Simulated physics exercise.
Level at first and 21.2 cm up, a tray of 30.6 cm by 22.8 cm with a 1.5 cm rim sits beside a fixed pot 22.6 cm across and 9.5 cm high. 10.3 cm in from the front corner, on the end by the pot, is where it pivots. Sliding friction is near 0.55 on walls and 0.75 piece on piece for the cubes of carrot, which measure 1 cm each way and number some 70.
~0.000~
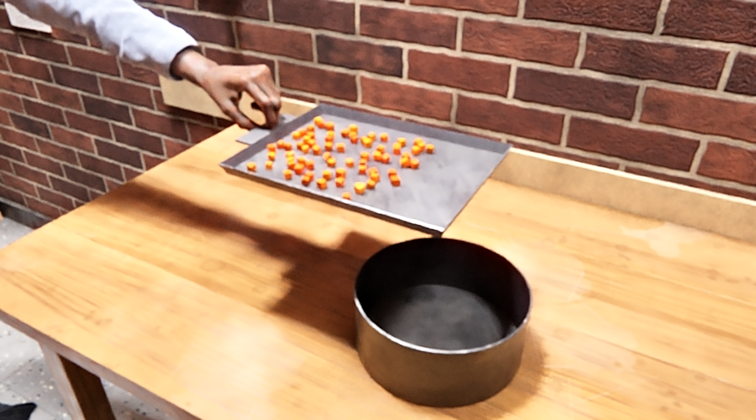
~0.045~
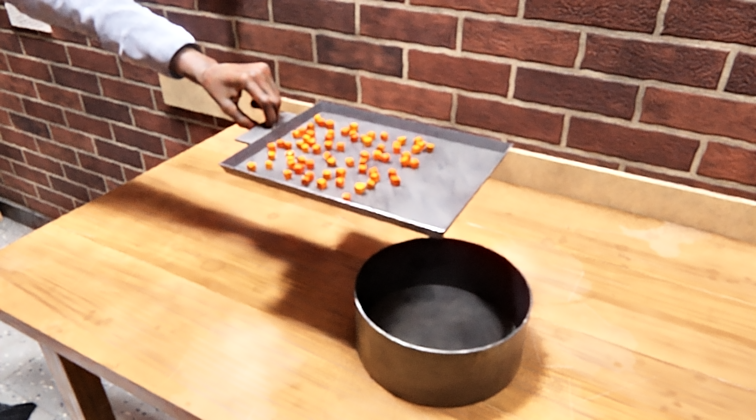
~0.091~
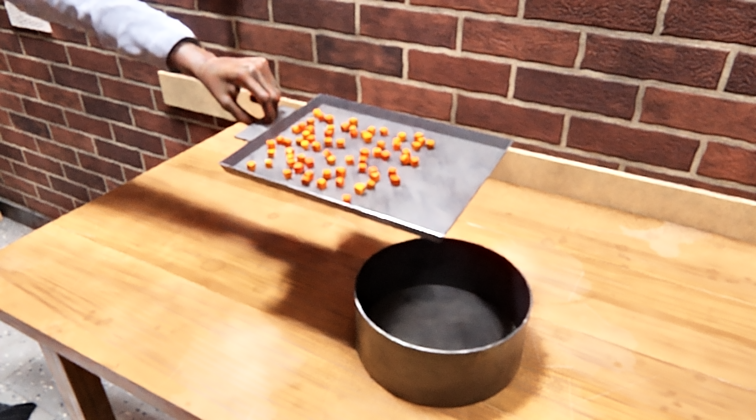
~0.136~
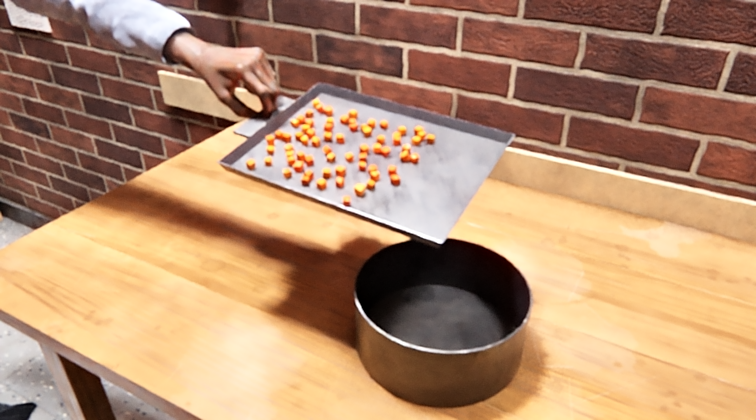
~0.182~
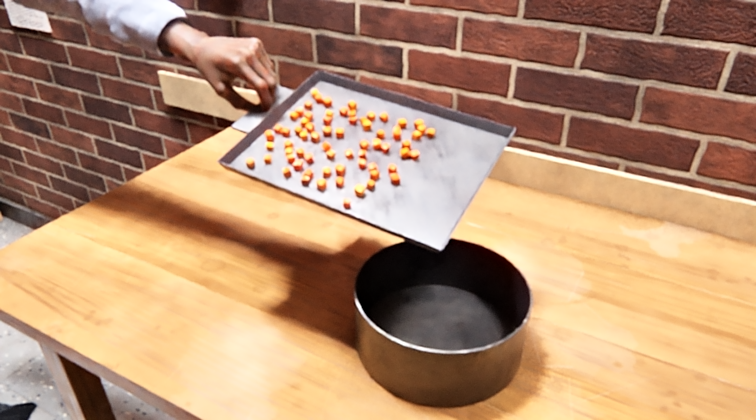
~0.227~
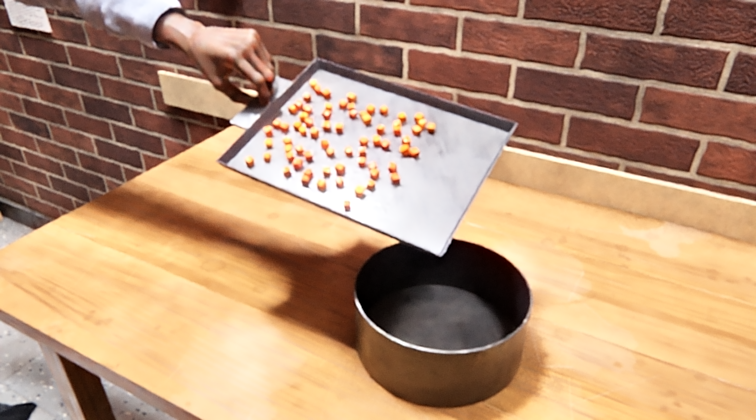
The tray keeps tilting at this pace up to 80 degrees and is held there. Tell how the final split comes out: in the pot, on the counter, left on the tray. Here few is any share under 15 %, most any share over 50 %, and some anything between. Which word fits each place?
Pot: Most; counter: Some; tray: Few.
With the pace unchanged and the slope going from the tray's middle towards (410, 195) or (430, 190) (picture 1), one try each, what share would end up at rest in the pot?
Approximately 90 percent, then 70 percent.
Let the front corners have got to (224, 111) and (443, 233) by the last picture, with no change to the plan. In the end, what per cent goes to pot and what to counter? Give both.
Pot 70 % / counter 30 %.
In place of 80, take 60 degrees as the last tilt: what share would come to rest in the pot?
Estimated share: About 40 %.
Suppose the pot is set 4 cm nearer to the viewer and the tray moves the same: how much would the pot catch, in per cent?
Result after the change: About 65 in a hundred.
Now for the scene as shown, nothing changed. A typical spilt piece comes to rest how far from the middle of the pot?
I'd say around 20 centimetres.
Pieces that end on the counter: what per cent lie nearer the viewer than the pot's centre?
100 %.
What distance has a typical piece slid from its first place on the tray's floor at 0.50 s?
Roughly 3 cm.
After 0.50 s, tilt 50 degrees; the tray holds 100 %, the pot 0 %.
After 0.67 s, tilt 69 degrees; the tray holds 80 %, the pot 0 %.
Then, at 0.97 s, tilt 80 degrees; the tray holds 0 %, the pot 55 %.
At rest (2.1 s), pot 60 %, counter 40 %, tray 0 %.
